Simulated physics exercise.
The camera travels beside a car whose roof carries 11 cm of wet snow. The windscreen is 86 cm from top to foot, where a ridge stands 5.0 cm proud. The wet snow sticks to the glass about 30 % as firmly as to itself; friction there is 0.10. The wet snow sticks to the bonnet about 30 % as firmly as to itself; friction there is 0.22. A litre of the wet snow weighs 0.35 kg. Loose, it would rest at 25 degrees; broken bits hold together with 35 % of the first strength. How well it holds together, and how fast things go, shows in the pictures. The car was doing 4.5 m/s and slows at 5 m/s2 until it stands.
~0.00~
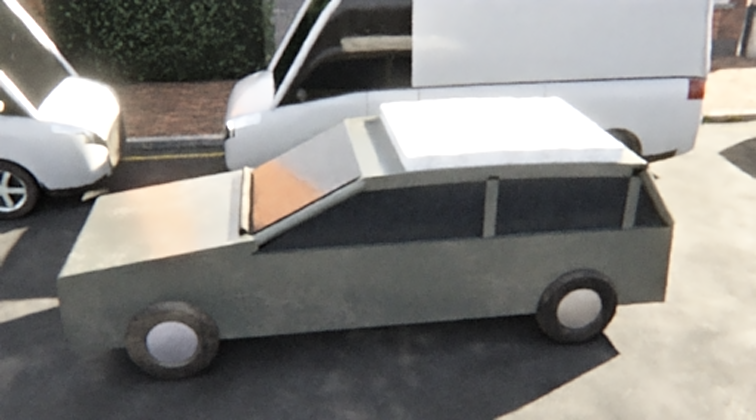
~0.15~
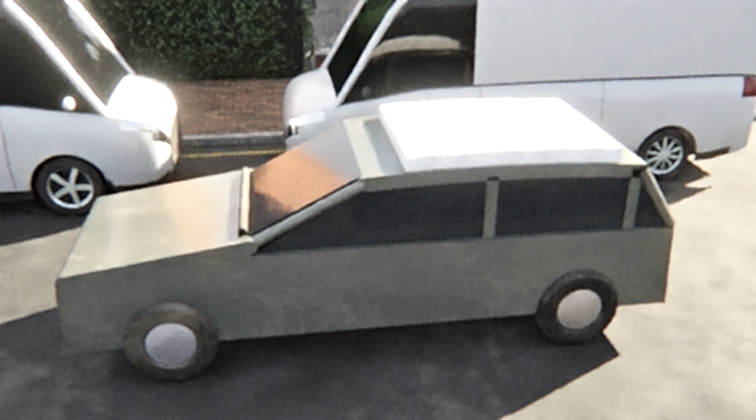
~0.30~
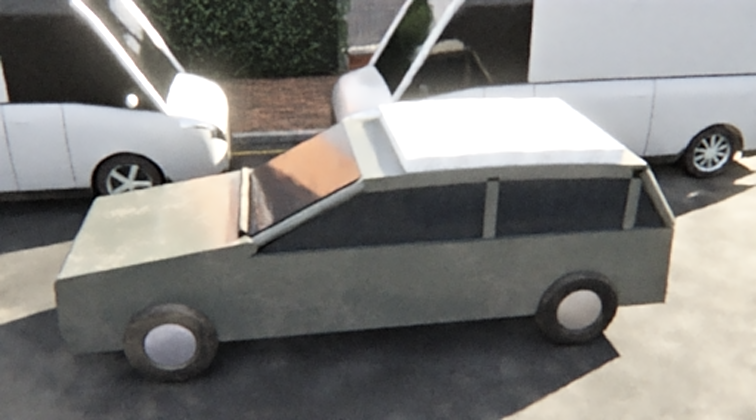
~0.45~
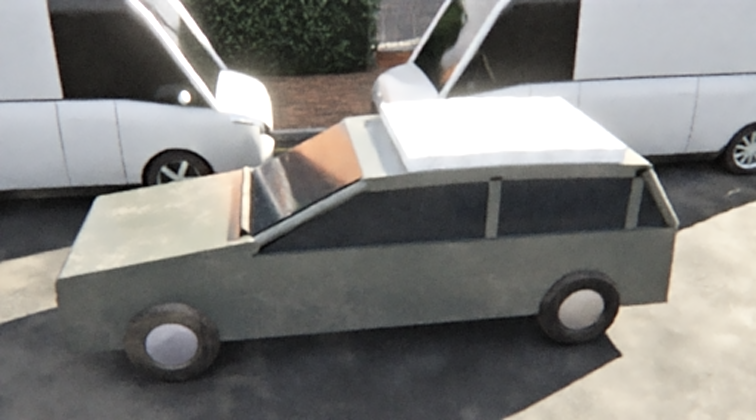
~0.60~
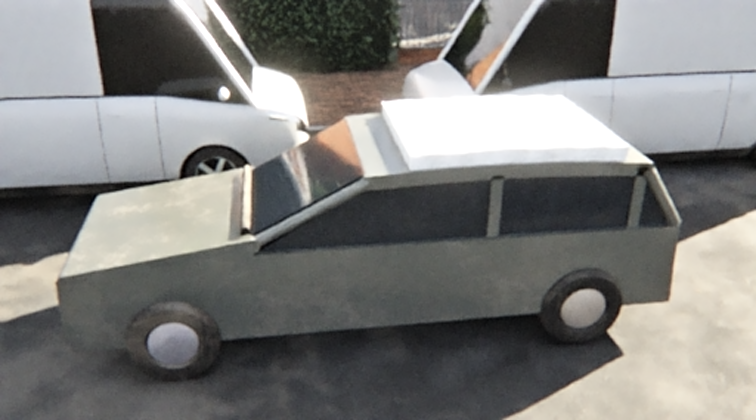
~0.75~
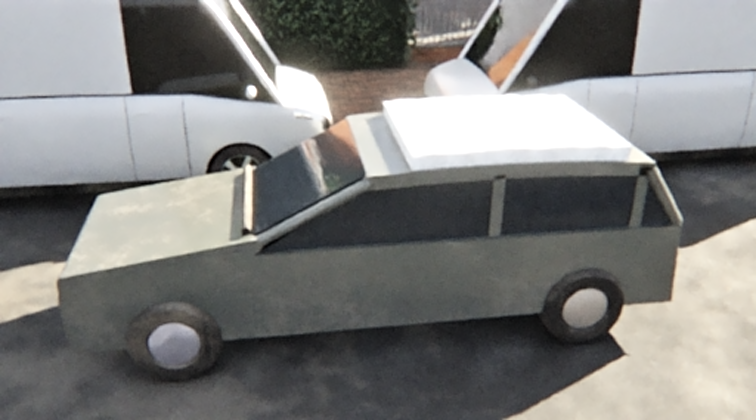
A boxy grey-green estate car with a thick white slab of wet snow on its roof drives leftward along a sunlit street, seen from the side and slightly above by a camera keeping pace. Behind it stand two white vehicles, with a dark green hedge and brick paving between them. The background slides steadily rightward, more slowly at the end, while the snow barely shifts on the roof.
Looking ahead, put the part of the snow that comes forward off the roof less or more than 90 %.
Expect less than 90 %.
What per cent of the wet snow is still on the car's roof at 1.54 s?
Some 100 per cent.
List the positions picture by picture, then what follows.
Front end of the wet snow at (407, 158), in the first picture.
Front end of the wet snow at (407, 159), in the second picture.
Front end of the wet snow at (407, 159), in the third picture.
Front end of the wet snow at (409, 159), in the fourth picture.
Front end of the wet snow at (411, 163), in the fifth picture.
Front end of the wet snow at (413, 163), in the sixth picture.
By 1.11 s, all of the snow is on the roof, none on the glass, none on the bonnet and none has gone off the nose.
By 1.54 s, all of the snow is on the roof, none on the glass, none on the bonnet and none has gone off the nose.
By 1.97 s, all of the snow is on the roof, none on the glass, none on the bonnet and none has gone off the nose.
By 2.40 s, all of the snow is on the roof, none on the glass, none on the bonnet and none has gone off the nose.
By 2.50 s, at the end, all of the snow is on the roof, none on the glass, none on the bonnet and none has gone off the nose.
